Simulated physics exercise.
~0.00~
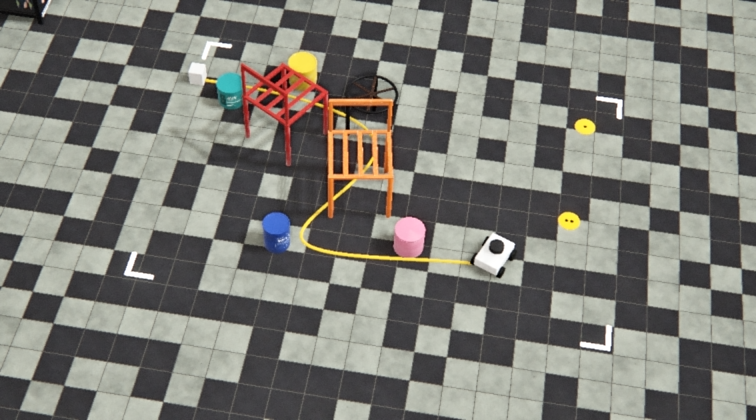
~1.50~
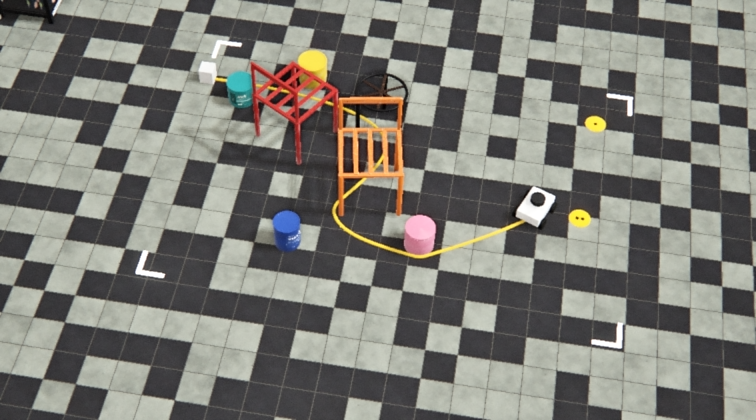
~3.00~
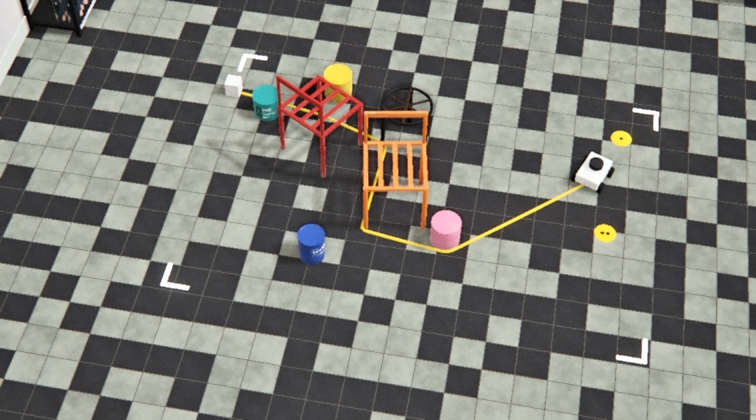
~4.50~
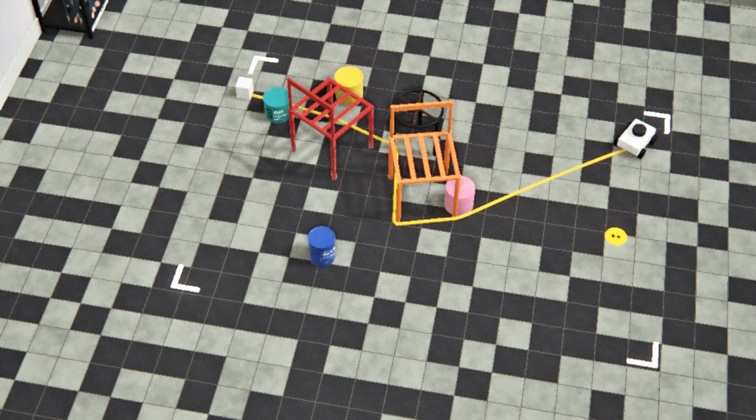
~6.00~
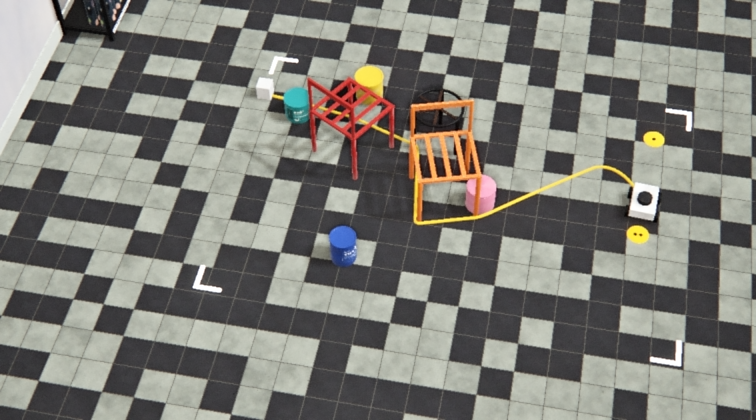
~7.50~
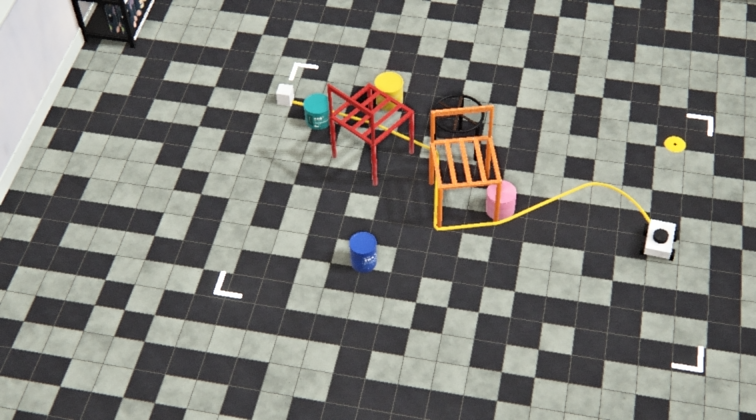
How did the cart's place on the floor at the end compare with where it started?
It started a short way to the right of the pink tub, below and left of the lower yellow mark. By the end it was farther right, sitting over that lower mark.
